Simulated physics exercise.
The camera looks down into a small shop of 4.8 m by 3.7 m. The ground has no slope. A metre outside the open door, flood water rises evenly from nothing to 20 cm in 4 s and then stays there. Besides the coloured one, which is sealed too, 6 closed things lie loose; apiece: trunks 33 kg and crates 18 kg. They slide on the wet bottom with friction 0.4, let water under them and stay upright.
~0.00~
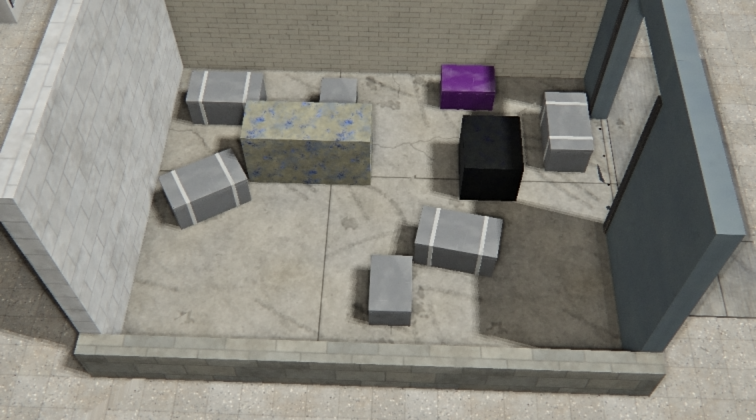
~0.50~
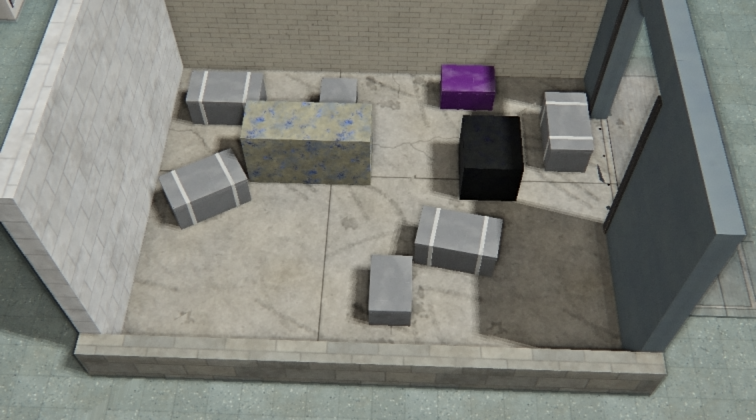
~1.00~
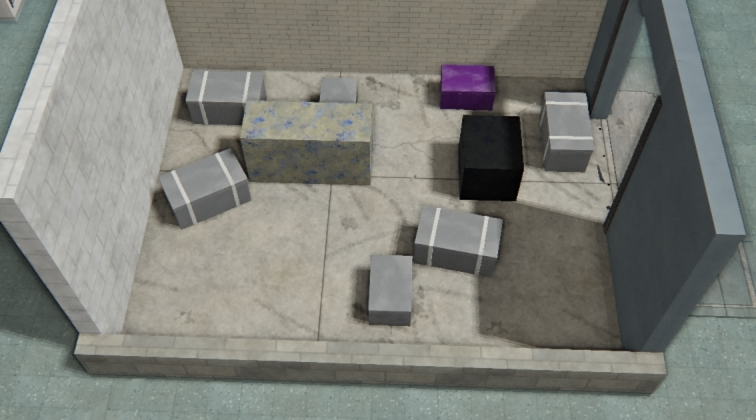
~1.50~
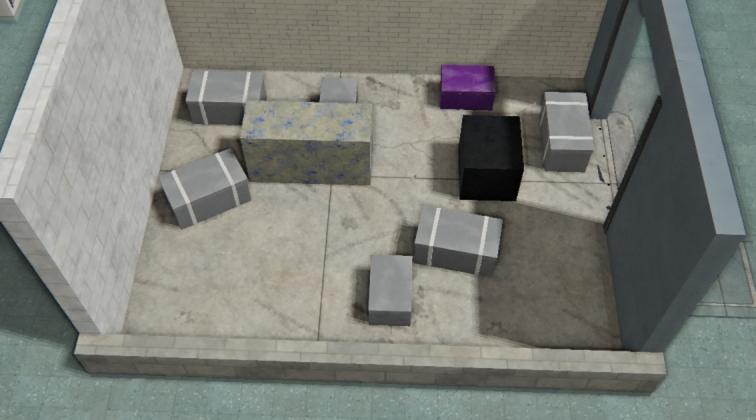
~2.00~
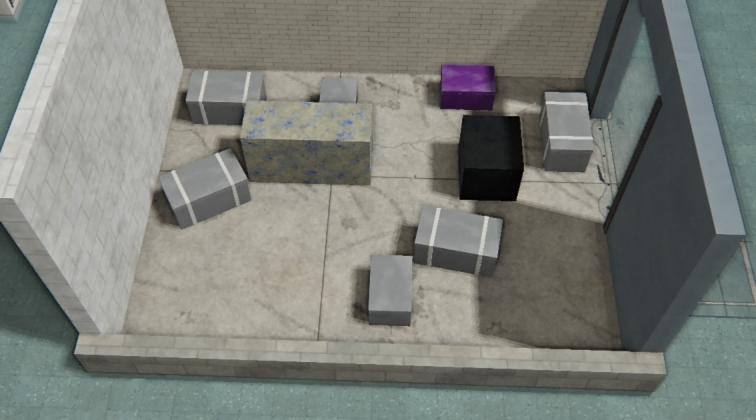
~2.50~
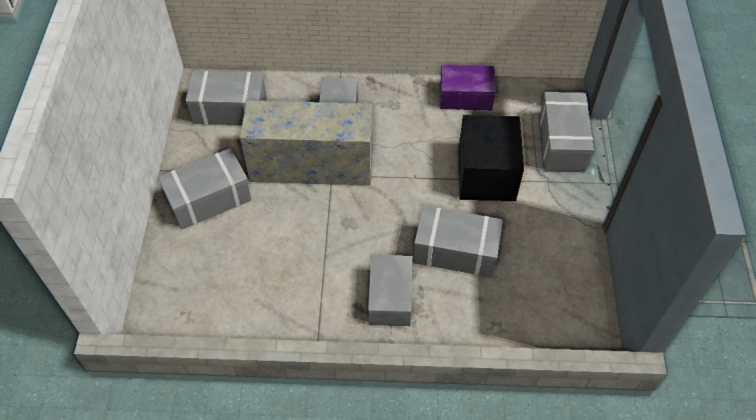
Water spreads over the ground outside and just enters through the doorway on the right.
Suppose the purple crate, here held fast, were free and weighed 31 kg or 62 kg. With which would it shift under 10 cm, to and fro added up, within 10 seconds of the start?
For it, only the larger load is enough.
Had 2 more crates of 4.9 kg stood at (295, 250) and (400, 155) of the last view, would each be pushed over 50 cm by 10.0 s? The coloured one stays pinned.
In turn: Under, over.
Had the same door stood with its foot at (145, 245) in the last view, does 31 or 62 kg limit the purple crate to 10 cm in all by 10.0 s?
Then the lower weight is enough.
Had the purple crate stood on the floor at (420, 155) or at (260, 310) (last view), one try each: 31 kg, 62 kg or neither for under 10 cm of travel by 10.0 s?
In turn: The smaller is enough; the smaller is enough.
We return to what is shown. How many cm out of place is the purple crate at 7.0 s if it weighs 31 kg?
Roughly 20 cm.
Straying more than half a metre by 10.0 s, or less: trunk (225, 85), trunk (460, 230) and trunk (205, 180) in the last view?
In turn: Under, over, under.
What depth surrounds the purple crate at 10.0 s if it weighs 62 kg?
Roughly 11 cm.
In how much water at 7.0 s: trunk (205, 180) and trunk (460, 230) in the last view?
Roughly 1 and 4 cm.
After 3.5 s the purple crate would be 0 cm from its start with 31 kg and 0 cm from its start with 62 kg; 0 cm of water round it then.
After 4.5 s the purple crate would be 0 cm from its start with 31 kg and 0 cm from its start with 62 kg; 2 cm of water round it then.
After 7.0 s the purple crate would be 21 cm from its start with 31 kg and 0 cm from its start with 62 kg; 8 cm of water round it then.
After 10.0 s the purple crate would be 95 cm from its start with 31 kg and 0 cm from its start with 62 kg; 11 cm of water round it then.
